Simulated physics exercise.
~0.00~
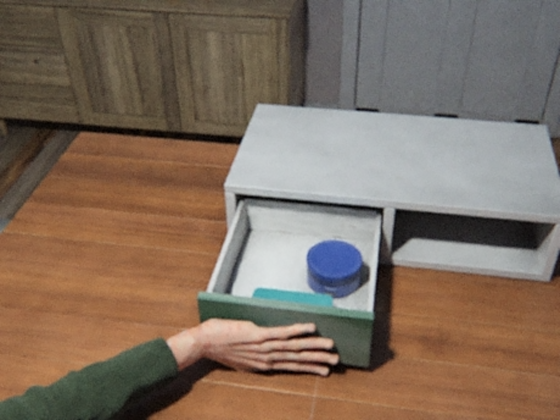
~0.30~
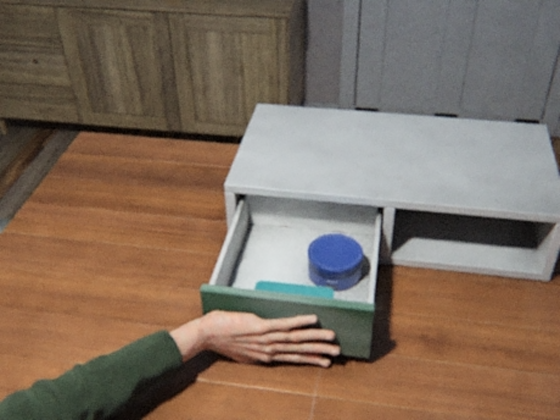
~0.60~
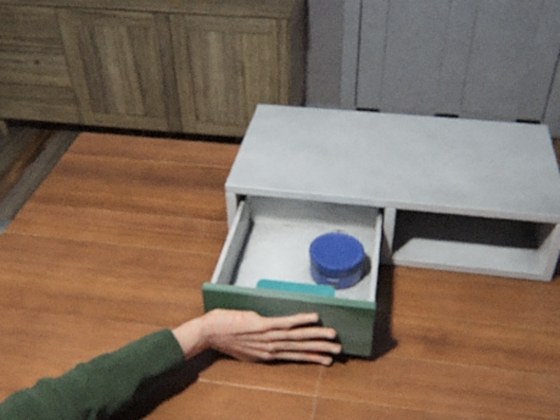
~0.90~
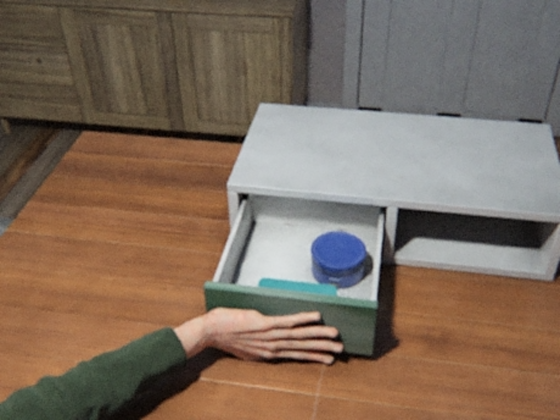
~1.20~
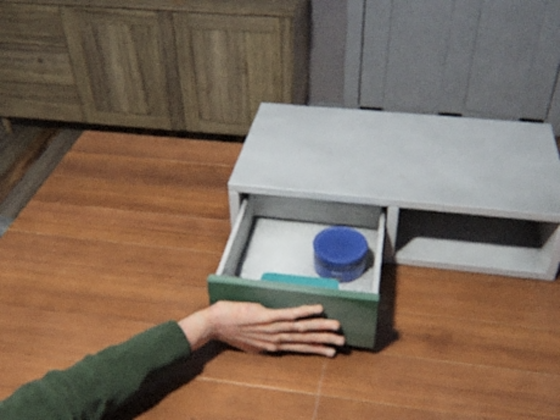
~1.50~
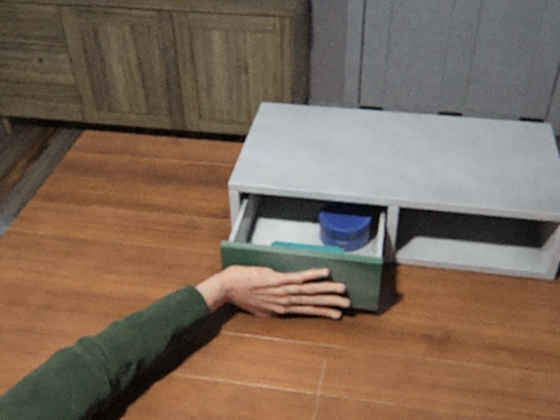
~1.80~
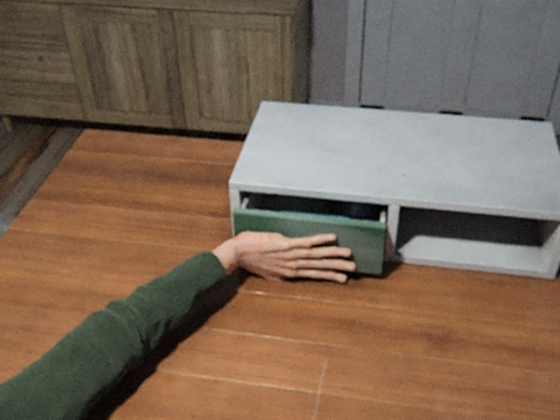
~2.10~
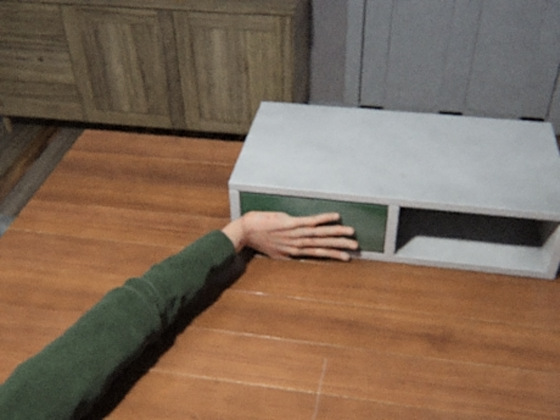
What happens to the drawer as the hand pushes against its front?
The drawer slides into the chest and closes completely, with its green front flush and the tub and case hidden inside.
